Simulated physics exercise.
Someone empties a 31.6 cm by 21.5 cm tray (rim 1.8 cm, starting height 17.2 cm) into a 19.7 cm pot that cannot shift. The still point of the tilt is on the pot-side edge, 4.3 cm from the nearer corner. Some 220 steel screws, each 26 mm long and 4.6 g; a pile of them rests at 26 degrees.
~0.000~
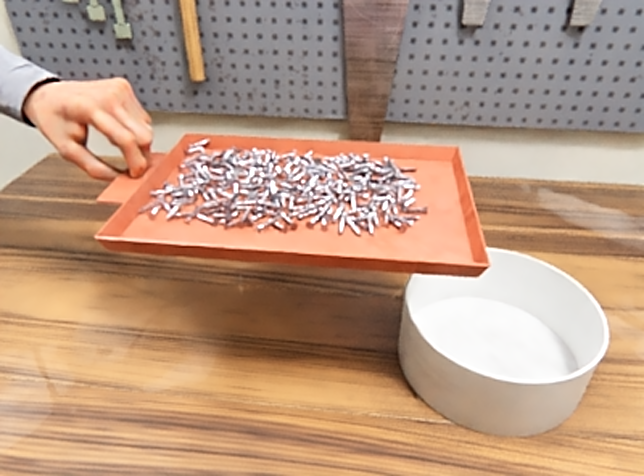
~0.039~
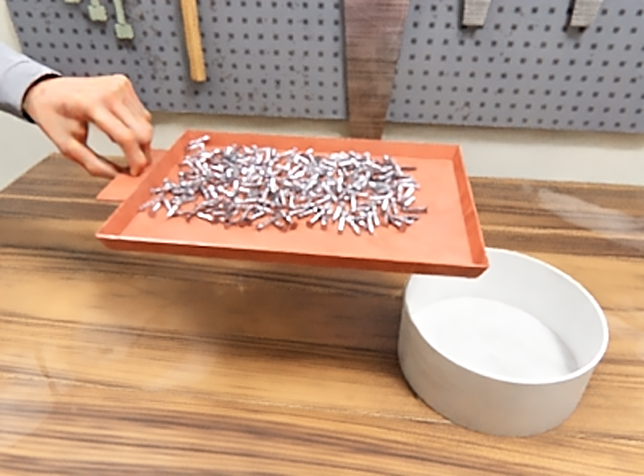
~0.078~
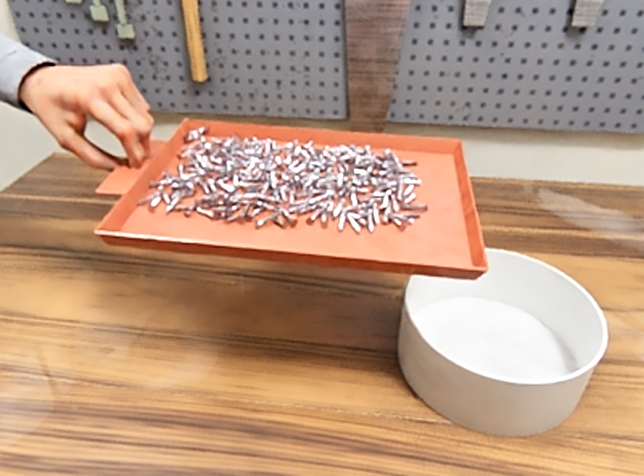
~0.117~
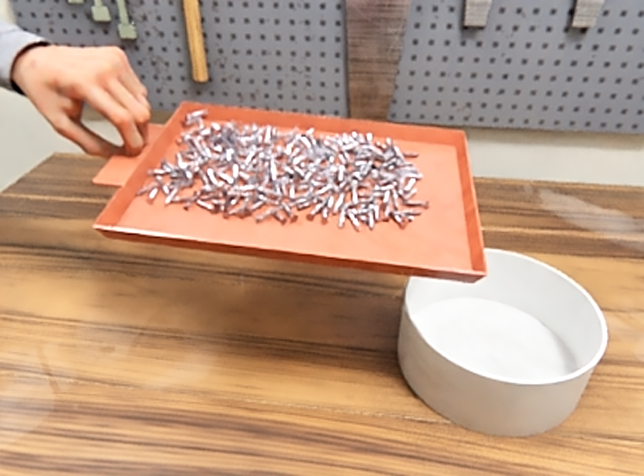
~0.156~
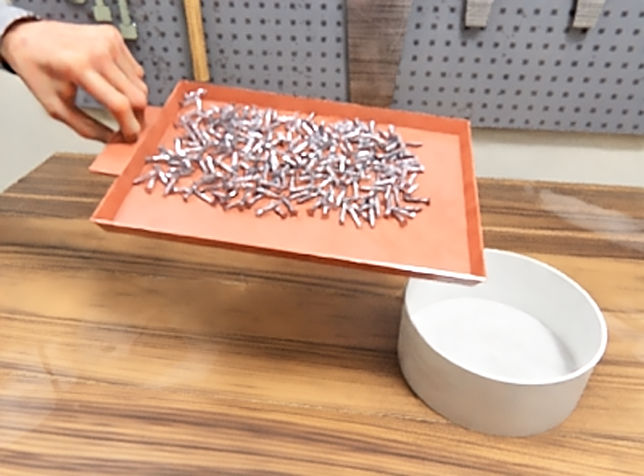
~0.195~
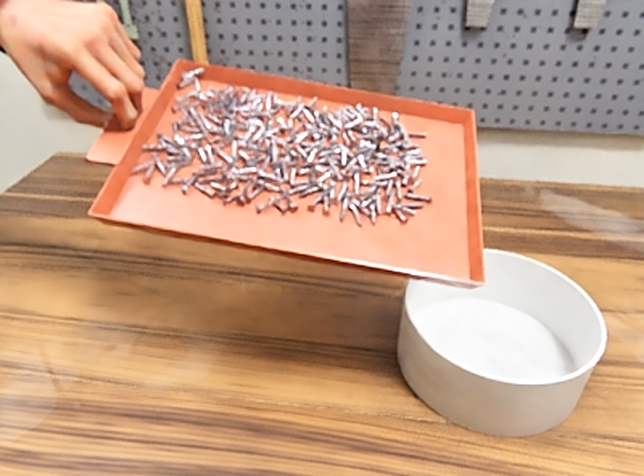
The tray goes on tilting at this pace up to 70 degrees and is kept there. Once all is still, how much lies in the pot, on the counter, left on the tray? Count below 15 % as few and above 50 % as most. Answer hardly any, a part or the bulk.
In the pot: Hardly any; on the counter: The bulk; left on the tray: Hardly any.
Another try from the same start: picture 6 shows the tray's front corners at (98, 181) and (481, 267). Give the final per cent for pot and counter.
Pot 65, counter 30.
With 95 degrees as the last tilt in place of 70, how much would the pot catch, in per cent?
It would be near 10 per cent.
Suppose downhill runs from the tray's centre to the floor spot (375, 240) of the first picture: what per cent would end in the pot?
Some 25 per cent.
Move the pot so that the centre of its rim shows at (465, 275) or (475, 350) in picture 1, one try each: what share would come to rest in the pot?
Some 0 and 55 per cent.
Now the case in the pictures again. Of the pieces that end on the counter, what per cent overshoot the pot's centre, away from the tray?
Roughly 20 per cent.
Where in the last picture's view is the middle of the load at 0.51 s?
Around (338, 212).
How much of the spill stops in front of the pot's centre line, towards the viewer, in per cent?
Roughly 100 per cent.
After 0.38 s, tilt 45 degrees; the tray holds 100 %, the pot 0 %.
After 0.51 s, tilt 63 degrees; the tray holds 100 %, the pot 0 %.
After 0.77 s, tilt 70 degrees; the tray holds 5 %, the pot 0 %.
In the end, at 2.1 s, pot 5 %, counter 90 %, tray 5 %.
